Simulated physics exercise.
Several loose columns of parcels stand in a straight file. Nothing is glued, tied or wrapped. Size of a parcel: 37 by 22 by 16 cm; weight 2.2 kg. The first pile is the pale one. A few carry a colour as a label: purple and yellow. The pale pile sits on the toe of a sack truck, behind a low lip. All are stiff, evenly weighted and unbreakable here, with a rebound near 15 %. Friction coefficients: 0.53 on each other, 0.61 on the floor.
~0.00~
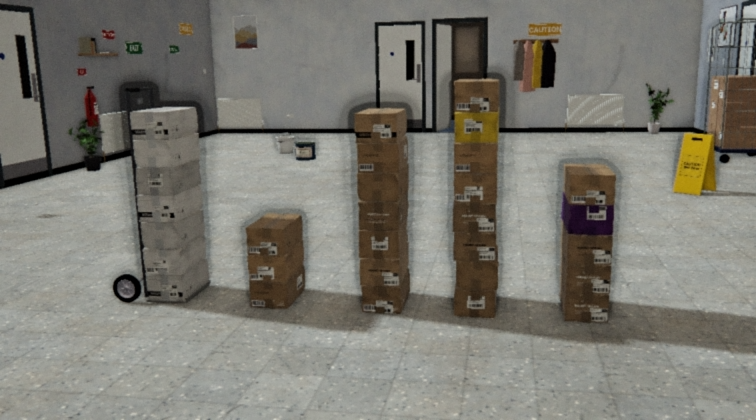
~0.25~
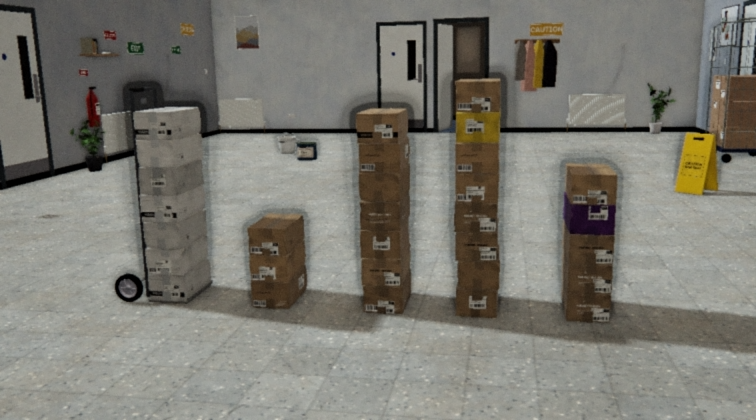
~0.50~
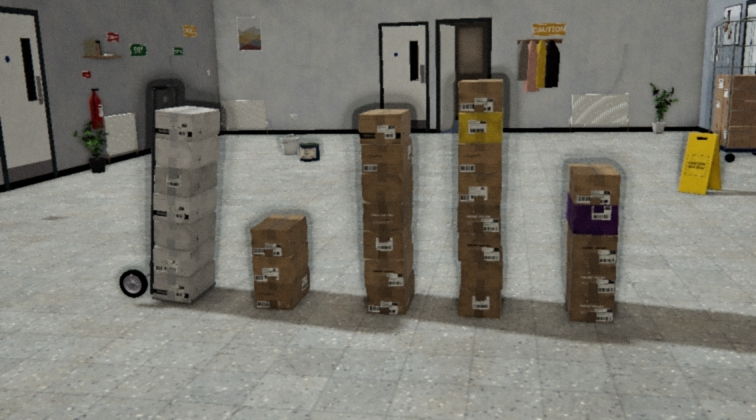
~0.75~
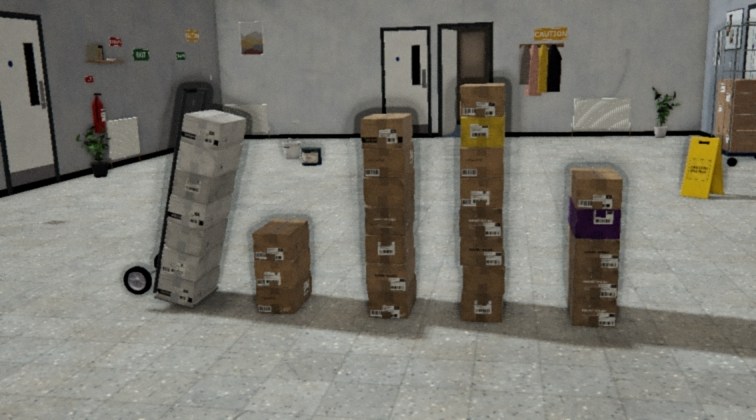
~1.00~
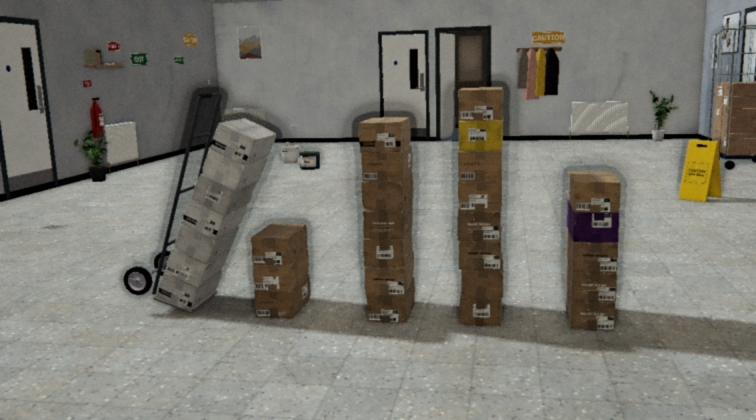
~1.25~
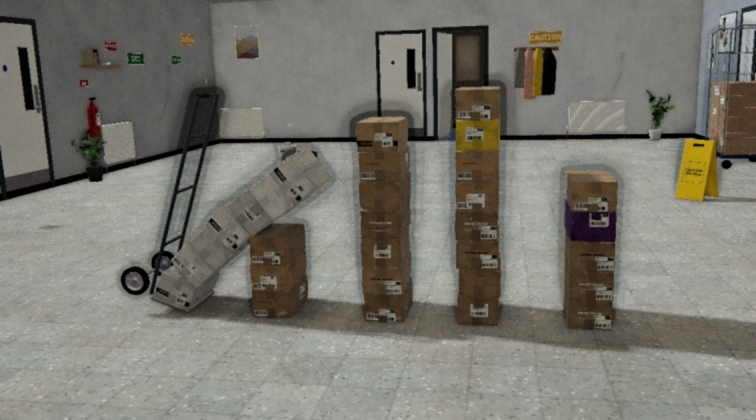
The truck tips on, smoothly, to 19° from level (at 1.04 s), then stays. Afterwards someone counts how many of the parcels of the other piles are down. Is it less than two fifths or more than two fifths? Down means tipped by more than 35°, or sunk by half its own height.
Ending down: Fewer than two in five.
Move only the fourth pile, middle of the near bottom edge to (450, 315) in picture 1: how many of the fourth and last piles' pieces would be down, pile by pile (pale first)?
Then fourth 0, last 0.
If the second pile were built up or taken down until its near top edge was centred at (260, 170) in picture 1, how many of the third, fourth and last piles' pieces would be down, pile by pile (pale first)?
Then third 7, fourth 8, last 5.
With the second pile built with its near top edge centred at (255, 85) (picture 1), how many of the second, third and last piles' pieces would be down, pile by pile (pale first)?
Then second 8, third 7, last 5.
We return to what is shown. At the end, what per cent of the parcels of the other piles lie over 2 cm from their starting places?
15 per cent.
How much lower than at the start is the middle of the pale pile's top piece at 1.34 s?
Roughly 40 cm.
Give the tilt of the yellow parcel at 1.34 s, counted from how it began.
Roughly 0°.
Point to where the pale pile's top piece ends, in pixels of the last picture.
Near (338, 270).
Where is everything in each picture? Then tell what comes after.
In the first frame (pixels give the middle of a visible side), truck frame (131, 134) 0° forward; yellow parcel (476, 128); purple parcel (591, 220); none of the others has stirred.
Truck frame (135, 134) 1° forward; yellow parcel (477, 128), in the second frame.
Truck frame (154, 131) 7° forward, top of the pale pile leaning 7°; yellow parcel (480, 128); none of the others has stirred, in the third frame.
Truck frame (179, 134) 14° forward, top of the pale pile leaning 15°; yellow parcel (482, 133); none of the others has stirred, in the fourth frame.
Truck frame (191, 138) 19° forward, top of the pale pile leaning 25°; yellow parcel (480, 136); none of the others has stirred, in the fifth frame.
Truck frame (188, 138) 19° forward, top of the pale pile leaning 53°; yellow parcel (477, 136); purple parcel (593, 227); none of the others has stirred, in the sixth frame.
After 1.34 s, 6 of the pale pile down; none of the 23 other parcels down.
After 1.48 s, 6 of the pale pile down; none of the 23 other parcels down, 7 disturbed.
In the end (2.5 s), 6 of the pale pile down; none of the 23 other parcels down, 7 disturbed; purple parcel unmoved; yellow parcel unmoved. That is 0 per cent. From the last view, middles, purple parcel near (589, 219), yellow parcel near (479, 132).
